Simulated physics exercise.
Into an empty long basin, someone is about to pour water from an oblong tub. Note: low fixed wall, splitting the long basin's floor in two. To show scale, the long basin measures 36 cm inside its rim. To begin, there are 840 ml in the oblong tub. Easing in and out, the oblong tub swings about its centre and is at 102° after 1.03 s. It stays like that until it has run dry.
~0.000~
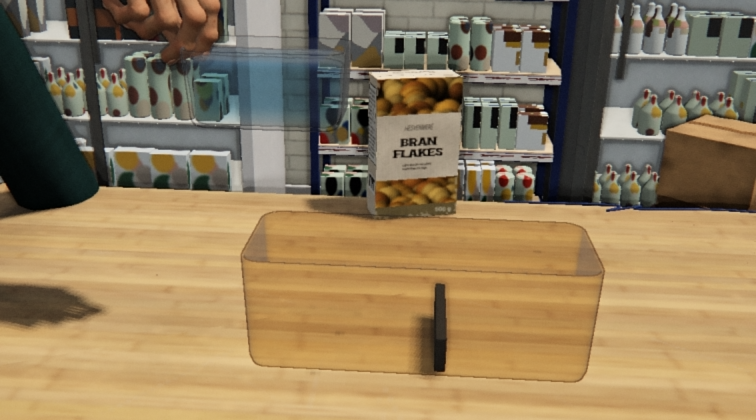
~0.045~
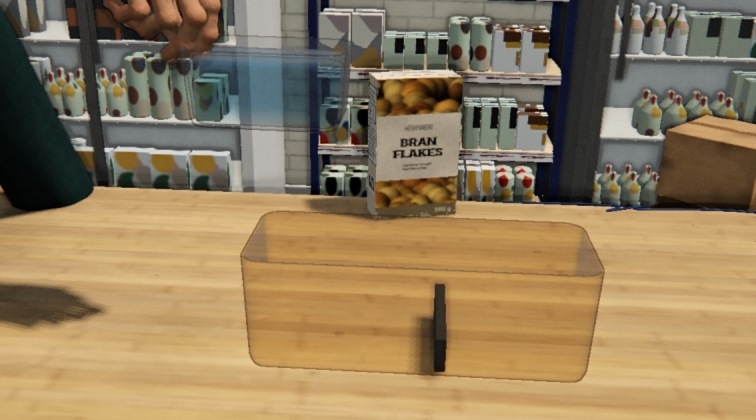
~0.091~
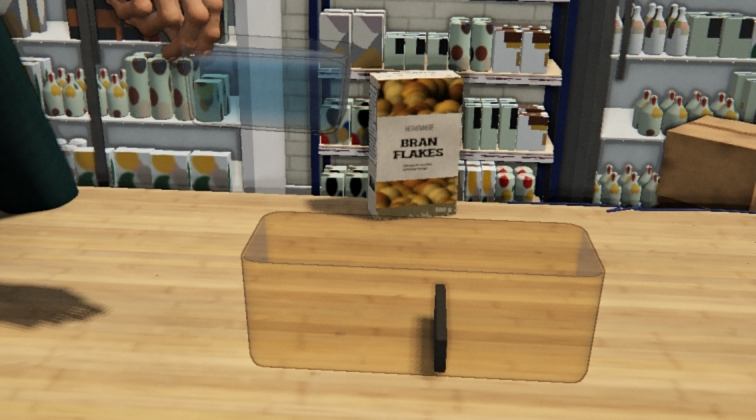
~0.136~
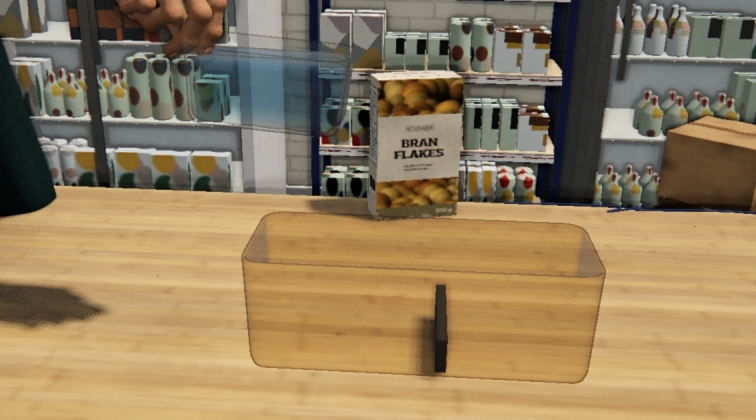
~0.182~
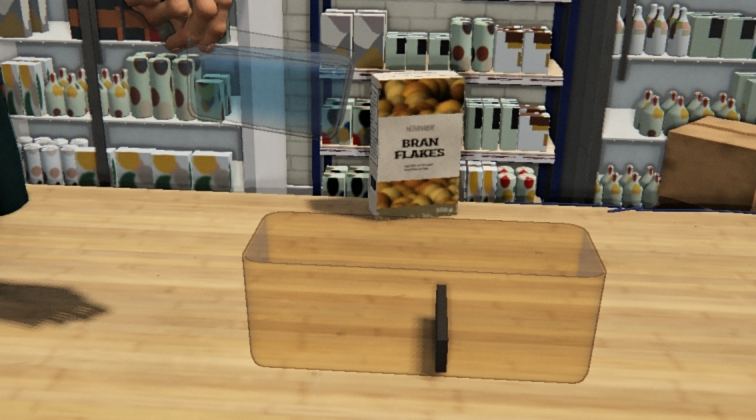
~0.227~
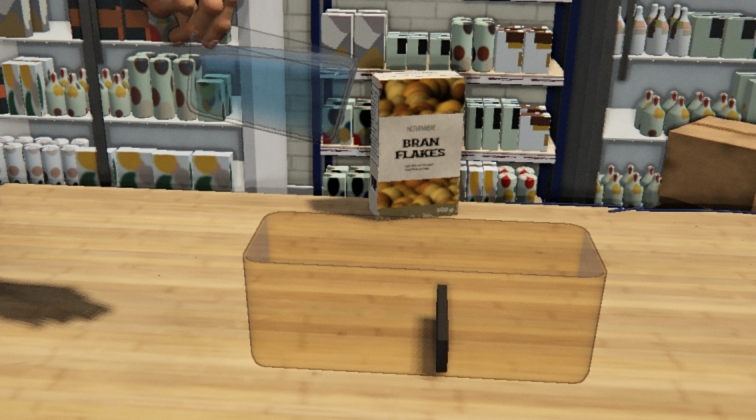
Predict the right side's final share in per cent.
The right side finishes with roughly 31 per cent.
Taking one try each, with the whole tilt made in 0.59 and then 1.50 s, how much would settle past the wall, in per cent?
About 15 %, then about 40 %.
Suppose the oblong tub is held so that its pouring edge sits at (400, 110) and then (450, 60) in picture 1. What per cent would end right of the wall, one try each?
In order, 60 and 80 per cent.
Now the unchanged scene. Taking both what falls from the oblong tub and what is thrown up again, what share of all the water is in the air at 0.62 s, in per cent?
Close to 42 in a hundred.
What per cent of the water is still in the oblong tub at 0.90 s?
Around 8 in a hundred is still there.
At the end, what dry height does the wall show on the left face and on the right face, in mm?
The left side gives some 22 mm, the right side some 28 mm.
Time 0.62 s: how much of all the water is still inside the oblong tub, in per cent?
About 44 per cent.
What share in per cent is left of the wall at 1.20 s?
The left part holds some 60 per cent.
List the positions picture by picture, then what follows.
In the first frame, it leans 0°; its right rim is at (348, 49); the water meets the walls at (197, 54) and (346, 58); the long basin's rim runs from (253, 236) to (593, 250); the wall's top is at (441, 311).
In the second frame, it leans 0°; its right rim is at (348, 50); the water meets the walls at (198, 54) and (345, 59).
In the third frame, it leans 2°; its right rim is at (349, 53); the water meets the walls at (198, 54) and (347, 61).
In the fourth frame, it leans 4°; its right rim is at (351, 56); the water meets the walls at (199, 53) and (348, 62).
In the fifth frame, it leans 8°; its right rim is at (353, 61); the water meets the walls at (201, 53) and (351, 63).
In the sixth frame, it leans 12°; its right rim is at (355, 67); the water meets the walls at (203, 53) and (354, 64).
By 0.62 s the tilt is 67° and 45 per cent is still to pour, 11 is left of the wall and 2 right of it.
By 0.90 s the tilt is 98° and 8 per cent is still to pour, 49 is left of the wall and 30 right of it.
By 1.20 s the tilt is 102° and 0 per cent is still to pour, 59 is left of the wall and 31 right of it.
By 1.53 s the tilt is 102° and 0 per cent is still to pour, 61 is left of the wall and 31 right of it.
At rest 61 per cent lies left of the wall, 31 right of it and 8 outside.
